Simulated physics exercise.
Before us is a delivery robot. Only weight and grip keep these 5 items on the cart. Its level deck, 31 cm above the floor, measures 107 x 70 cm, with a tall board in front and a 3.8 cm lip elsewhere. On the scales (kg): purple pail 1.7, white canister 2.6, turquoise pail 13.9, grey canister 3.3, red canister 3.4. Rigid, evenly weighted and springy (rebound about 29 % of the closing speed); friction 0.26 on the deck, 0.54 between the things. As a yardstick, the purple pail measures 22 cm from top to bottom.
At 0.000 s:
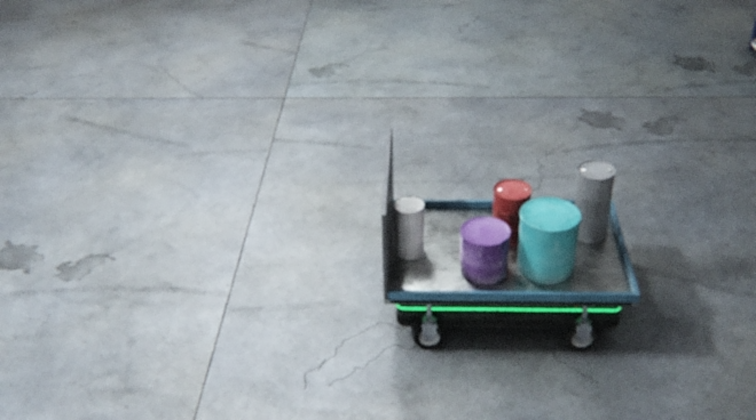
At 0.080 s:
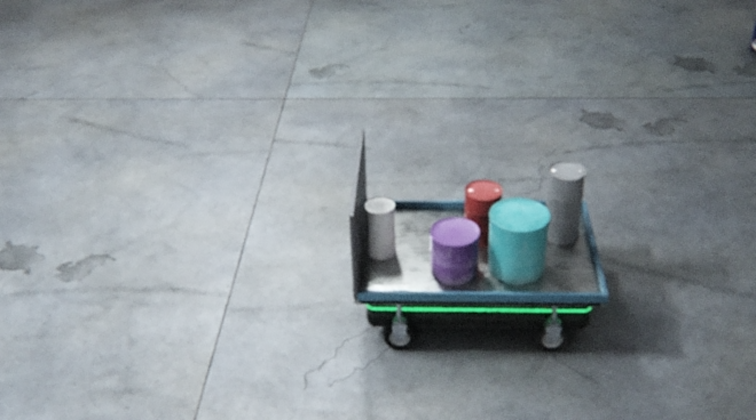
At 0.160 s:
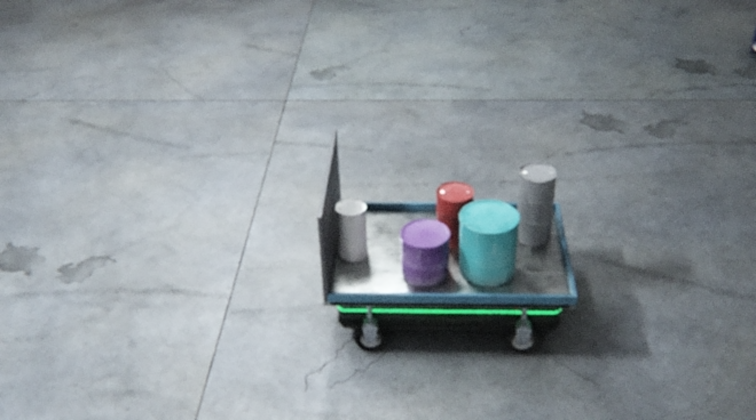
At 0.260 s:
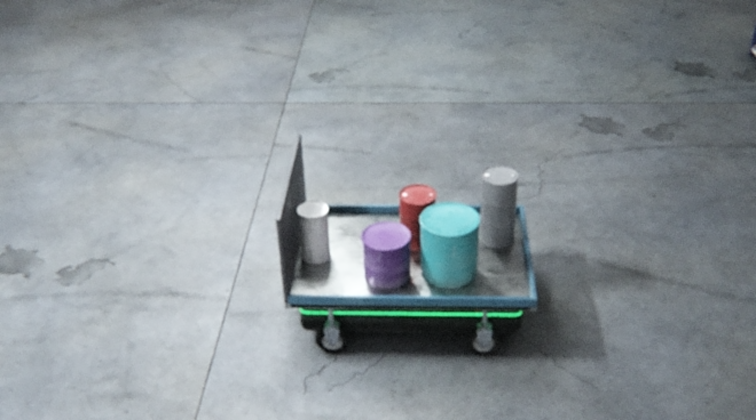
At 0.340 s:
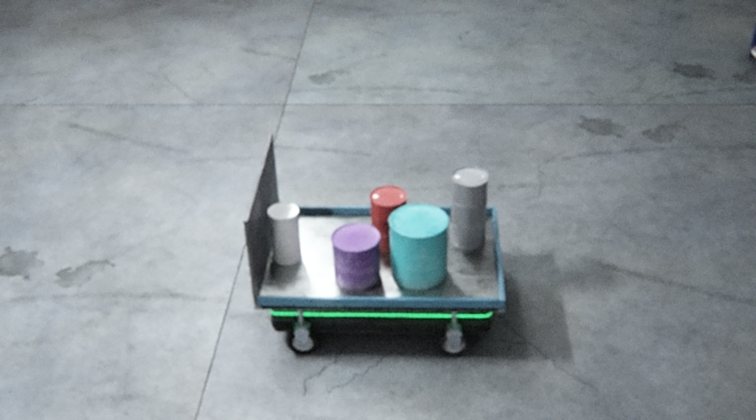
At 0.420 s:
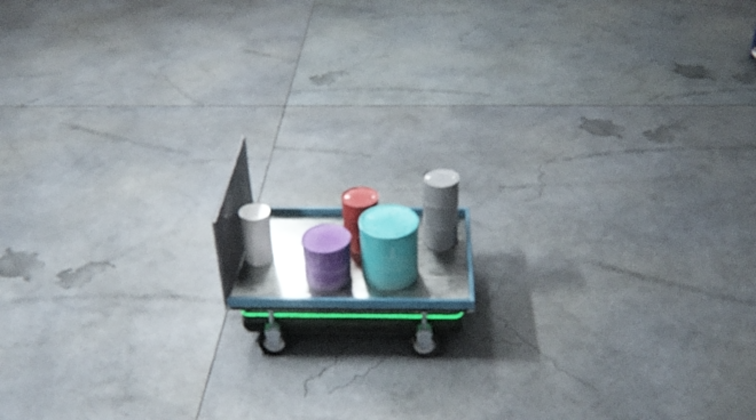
At the start, a low wheeled cart with a tall board at its left end stands right of center on a gray concrete floor, carrying white, purple, red, turquoise and grey containers. It rolls steadily left across the floor, crossing a floor seam, while the containers keep their places on the deck.
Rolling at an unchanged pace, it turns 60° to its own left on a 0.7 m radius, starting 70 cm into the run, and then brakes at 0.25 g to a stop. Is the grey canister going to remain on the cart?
The grey canister gets thrown off.
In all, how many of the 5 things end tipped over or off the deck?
That comes to 3.
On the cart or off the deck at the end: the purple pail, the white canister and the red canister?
The purple pail is still on the cart; the white canister finishes off the deck; the red canister is still on the cart.
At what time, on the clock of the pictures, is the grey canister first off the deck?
Near 1.1 s.
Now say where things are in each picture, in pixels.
Cart 0 cm along; grey canister (593, 202); purple pail (484, 251), in the first frame.
Cart 14 cm along; turquoise pail (518, 241); red canister (483, 213), in the second frame.
Cart 27 cm along; purple pail (425, 253); white canister (352, 230), in the third frame.
Cart 44 cm along; turquoise pail (449, 246); red canister (418, 218), in the fourth frame.
Cart 58 cm along; purple pail (356, 257); white canister (285, 234), in the fifth frame.
Cart 71 cm along; grey canister (441, 209); turquoise pail (390, 248), in the sixth frame.
By 0.72 s, cart 122 cm along, turned 31°; grey canister 4 cm from its spot near (317, 215); white canister tilted 31°; purple pail 23 cm from its spot.
By 1.02 s, cart 173 cm along, turned 60°; white canister now off the deck; grey canister tilted 27° near (186, 251); red canister tilted 19°.
By 1.42 s, cart 222 cm along, turned 60°; grey canister now off the deck; red canister on its side; purple pail 38 cm from its spot.
When it is over (2.4 s), off the deck, white canister and grey canister; lying over on the cart, red canister; not toppled but over 10 cm from the start, purple pail and turquoise pail.
